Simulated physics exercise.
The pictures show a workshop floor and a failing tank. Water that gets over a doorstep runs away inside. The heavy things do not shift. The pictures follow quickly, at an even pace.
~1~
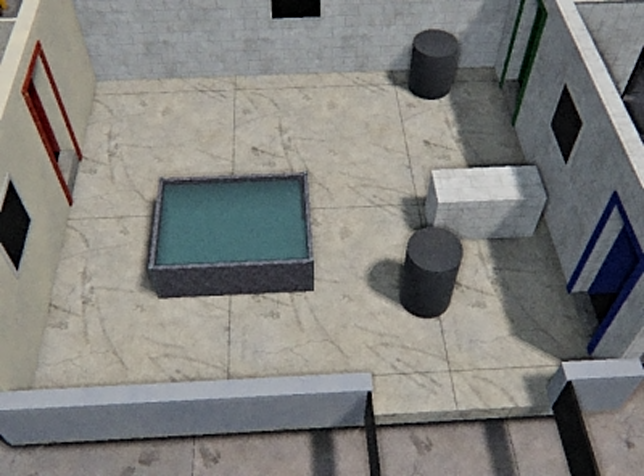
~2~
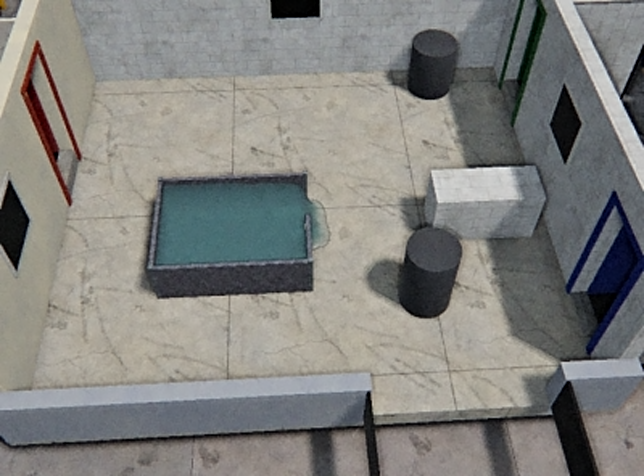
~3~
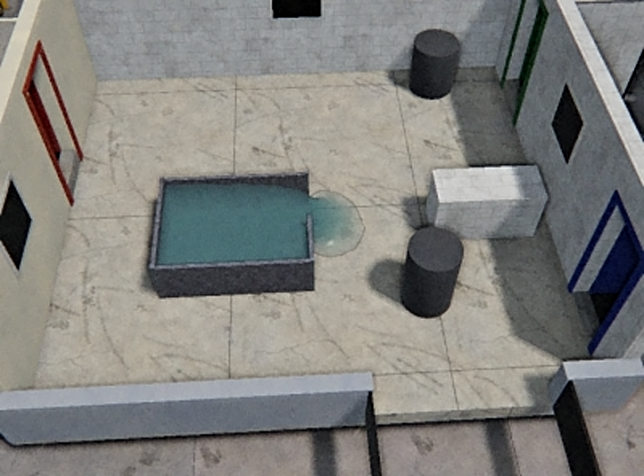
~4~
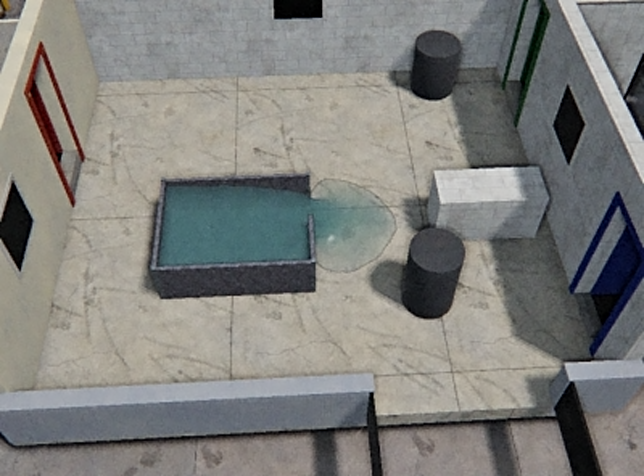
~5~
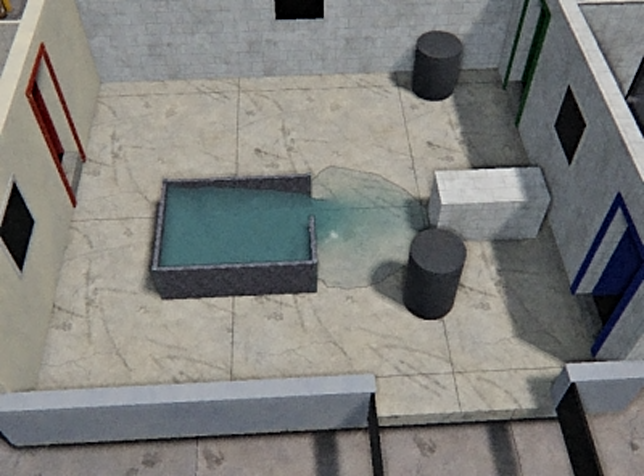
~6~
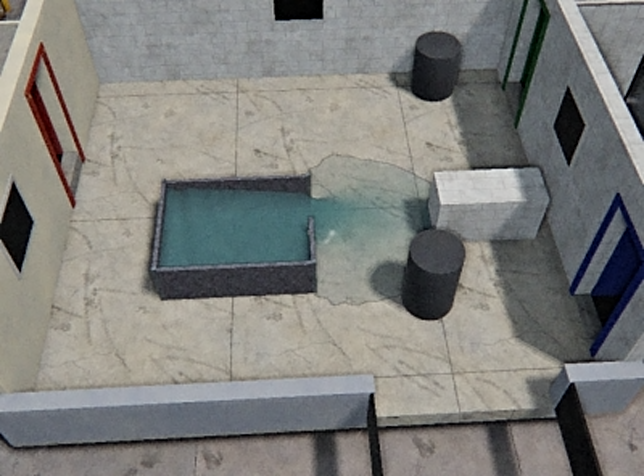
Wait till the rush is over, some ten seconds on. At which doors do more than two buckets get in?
The green door admits no more than that; the red door admits no more than that; the blue door lets in a lot.
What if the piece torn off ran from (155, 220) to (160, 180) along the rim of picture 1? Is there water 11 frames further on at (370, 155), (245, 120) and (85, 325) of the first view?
In that order: No water, free of water, covered.
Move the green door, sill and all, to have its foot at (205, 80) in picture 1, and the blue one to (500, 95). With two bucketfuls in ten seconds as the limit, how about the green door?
One by one: The green one takes less.
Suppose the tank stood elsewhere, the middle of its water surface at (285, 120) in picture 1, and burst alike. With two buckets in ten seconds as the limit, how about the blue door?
In short: Blue door lets less in.
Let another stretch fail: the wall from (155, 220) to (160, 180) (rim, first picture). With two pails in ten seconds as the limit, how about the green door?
One by one: Green door is under.
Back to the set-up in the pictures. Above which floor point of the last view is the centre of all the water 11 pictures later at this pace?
Around (321, 231).
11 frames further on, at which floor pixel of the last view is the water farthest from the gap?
Around (500, 83).
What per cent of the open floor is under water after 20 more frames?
Some 35 per cent.
A moment on, water covers 20 % of the floor; the green door not reached, the red door not reached, the blue door not reached.
Next, water covers 35 % of the floor; the green door wet at the sill, nothing in, the red door not reached, the blue door under two buckets in.
Then, water covers 35 % of the floor; the green door wet at the sill, nothing in, the red door not reached, the blue door over two buckets in.
Later, water covers 60 % of the floor; the green door wet at the sill, nothing in, the red door not reached, the blue door over two buckets in.
In the end, water covers 85 % of the floor; the green door wet at the sill, nothing in, the red door not reached, the blue door far over two buckets in.
